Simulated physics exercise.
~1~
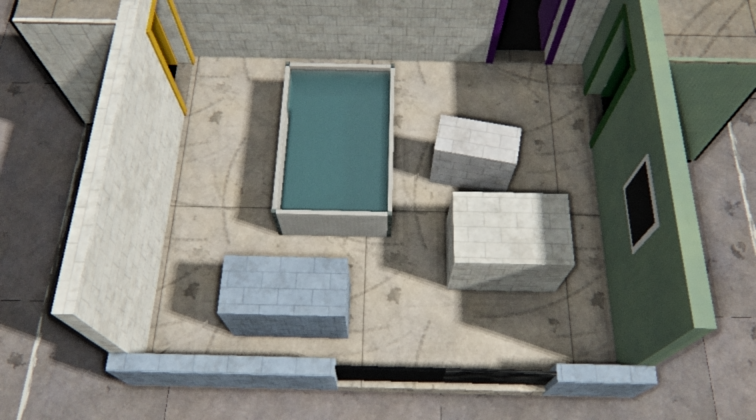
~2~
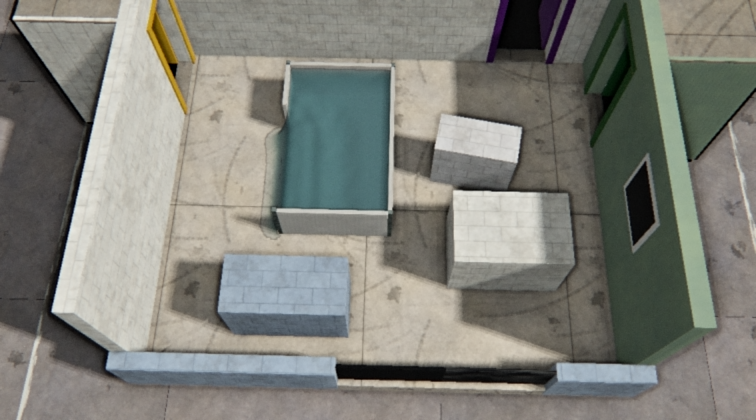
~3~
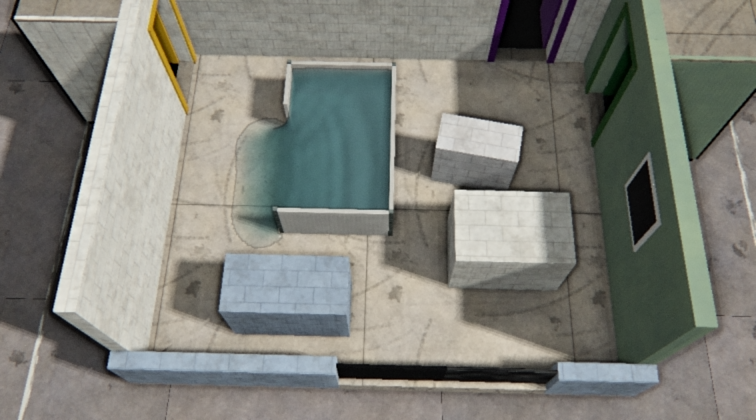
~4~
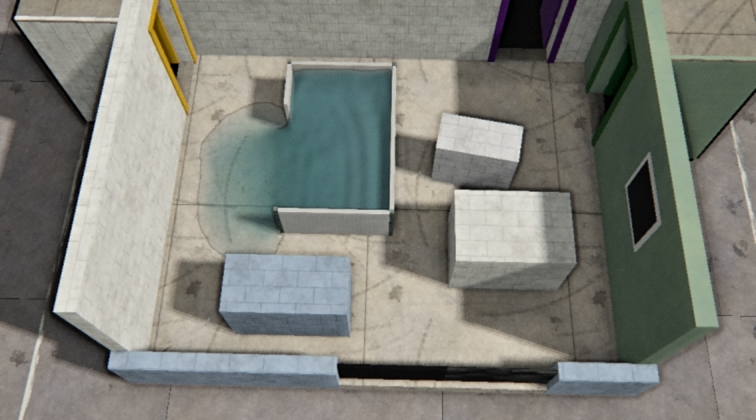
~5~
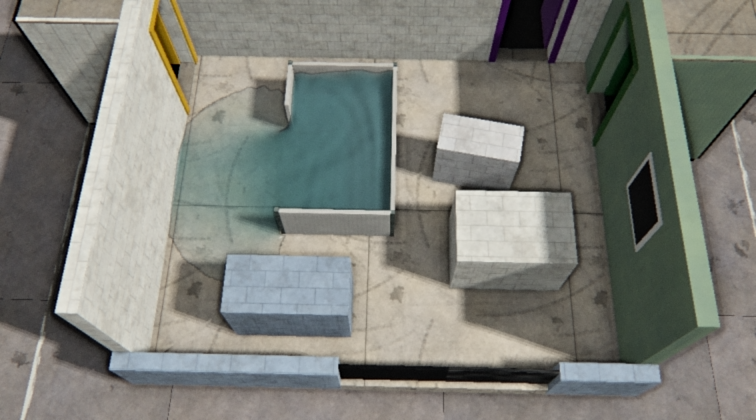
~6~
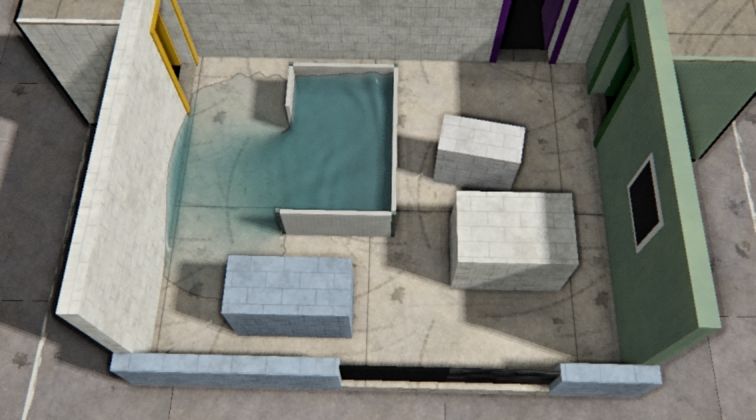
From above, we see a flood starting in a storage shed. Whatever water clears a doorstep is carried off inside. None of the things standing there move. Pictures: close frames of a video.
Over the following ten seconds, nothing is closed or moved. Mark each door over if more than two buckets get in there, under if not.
Green door: Over, yellow door: Over, purple door: Over.
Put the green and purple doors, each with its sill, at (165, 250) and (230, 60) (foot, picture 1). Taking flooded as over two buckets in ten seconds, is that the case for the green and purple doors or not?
Result - green door crosses the line, purple door crosses the line.
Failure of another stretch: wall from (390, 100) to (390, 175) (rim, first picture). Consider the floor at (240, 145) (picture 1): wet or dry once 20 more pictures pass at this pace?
Bone-dry.
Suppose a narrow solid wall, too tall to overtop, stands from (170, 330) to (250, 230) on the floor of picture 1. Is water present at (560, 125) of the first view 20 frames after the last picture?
There: Dry.
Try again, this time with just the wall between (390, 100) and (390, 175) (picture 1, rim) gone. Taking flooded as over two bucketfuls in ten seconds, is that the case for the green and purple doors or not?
Door by door, green exceeds it and purple exceeds it.
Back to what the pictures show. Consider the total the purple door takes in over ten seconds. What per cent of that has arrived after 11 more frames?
It comes to around 0 percent of the ten-second total.
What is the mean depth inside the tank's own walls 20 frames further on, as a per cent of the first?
That comes to some 24 per cent.
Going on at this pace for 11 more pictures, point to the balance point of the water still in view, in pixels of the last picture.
At about (262, 192).
A moment on, water covers 25 % of the floor; the green door not reached, the yellow door under two buckets in, the purple door not reached.
Next, water covers 35 % of the floor; the green door not reached, the yellow door over two buckets in, the purple door not reached.
Then, water covers 60 % of the floor; the green door not reached, the yellow door far over two buckets in, the purple door wet at the sill, nothing in.
Later, water covers 90 % of the floor; the green door over two buckets in, the yellow door far over two buckets in, the purple door under two buckets in.
In the end, water covers 100 % of the floor; the green door far over two buckets in, the yellow door far over two buckets in, the purple door over two buckets in.
